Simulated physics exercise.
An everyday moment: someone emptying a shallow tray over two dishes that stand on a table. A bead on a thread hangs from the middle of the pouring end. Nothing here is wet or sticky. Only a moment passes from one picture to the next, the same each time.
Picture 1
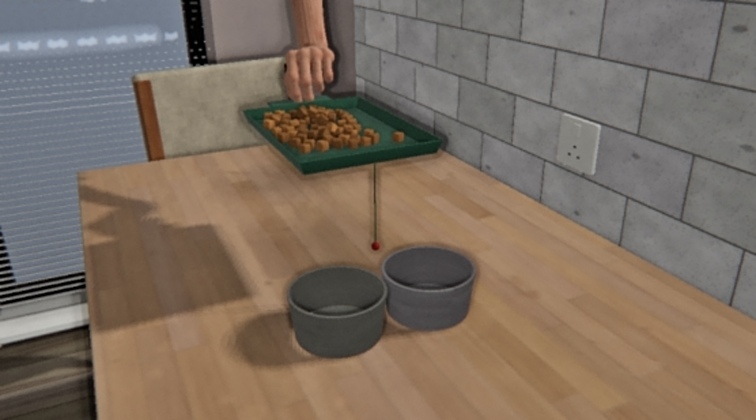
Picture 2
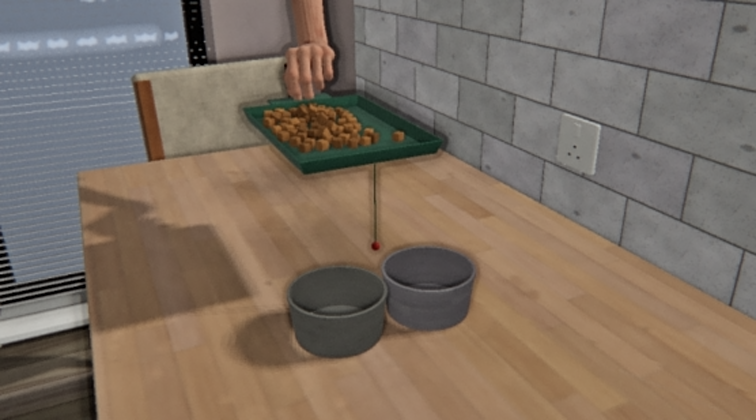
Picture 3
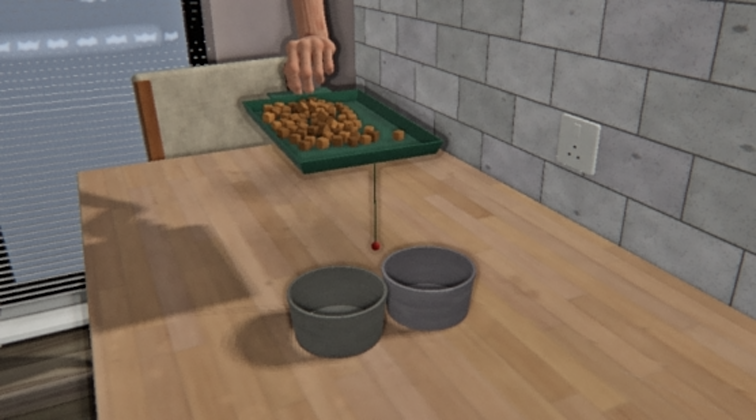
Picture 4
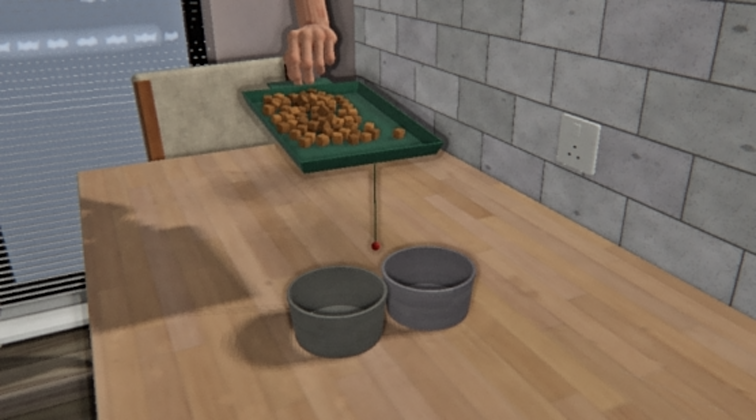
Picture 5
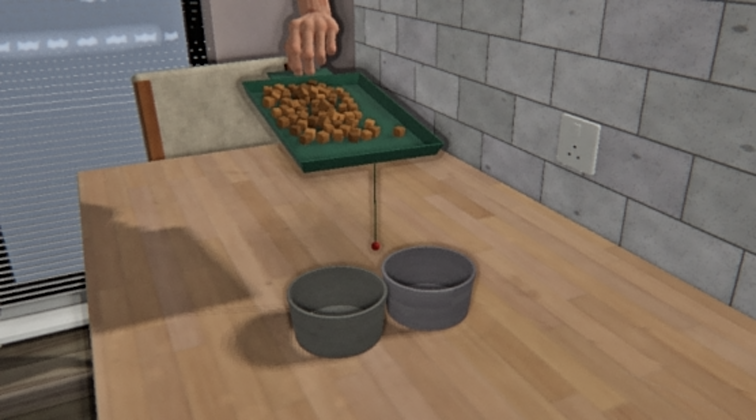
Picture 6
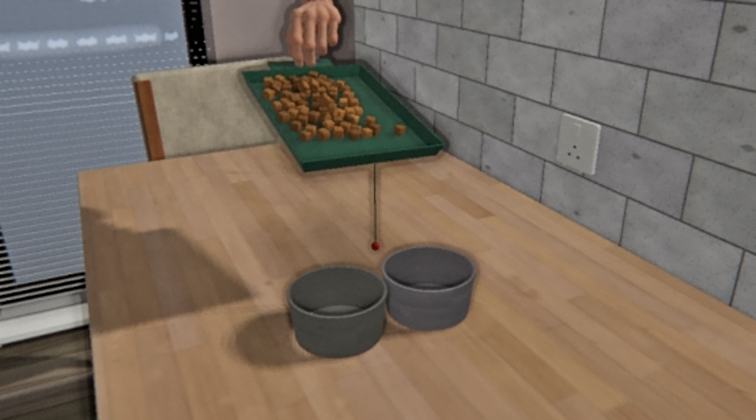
Hand slowly raising the back of a green tray of small brown cubes above two grey dishes on a wooden table.
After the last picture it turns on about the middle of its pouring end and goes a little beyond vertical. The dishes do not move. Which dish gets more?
More goes to the right-hand dish.
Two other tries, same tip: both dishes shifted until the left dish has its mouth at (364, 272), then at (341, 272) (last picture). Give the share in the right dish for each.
About 40 and 40 per cent.
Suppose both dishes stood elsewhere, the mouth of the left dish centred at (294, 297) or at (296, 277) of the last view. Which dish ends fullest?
At the first place the dish on the right, at the second the right one.
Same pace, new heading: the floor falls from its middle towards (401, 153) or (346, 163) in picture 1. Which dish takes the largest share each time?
One: Right. Two: The left-hand dish.
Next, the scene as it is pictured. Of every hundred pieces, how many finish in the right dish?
Near 70 %.
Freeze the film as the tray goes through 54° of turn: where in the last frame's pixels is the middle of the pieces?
Close to (376, 131).
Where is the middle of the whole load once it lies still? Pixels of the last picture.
Around (429, 305).
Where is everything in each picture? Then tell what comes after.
Corners of the pouring end at (303, 160) and (437, 139), level; middle of the load at (319, 125), brown sugar cubes; left dish at (357, 332); right dish at (452, 306); bead on its thread at (376, 246), in the first picture.
Corners of the pouring end at (303, 160) and (437, 140), level; middle of the load at (319, 124), in the second picture.
Corners of the pouring end at (304, 160) and (437, 140), tipped barely, lowest at the right corner; middle of the load at (319, 120), in the third picture.
Corners of the pouring end at (304, 159) and (437, 141), tipped a little, lowest at the right corner; middle of the load at (319, 114), in the fourth picture.
Corners of the pouring end at (304, 159) and (438, 142), tipped a little, lowest at the right corner; middle of the load at (319, 108), in the fifth picture.
Corners of the pouring end at (305, 159) and (438, 143), tipped a little, lowest at the right corner; middle of the load at (320, 103); left dish at (357, 332); right dish at (452, 306), in the sixth picture.
Soon after the last picture, tray tipped steeply; nearly all on the tray; a small part in the air.
A little later, tray tipped right over; most on the tray; a stray few in the left dish; a small part in the right dish; a small part outside both; a stray few in the air.
Later still, tray tipped past a quarter turn; about a quarter in the left dish; about two thirds in the right dish; a small part outside both.
At rest, tray tipped past a quarter turn; about a quarter in the left dish; about two thirds in the right dish; a small part outside both.
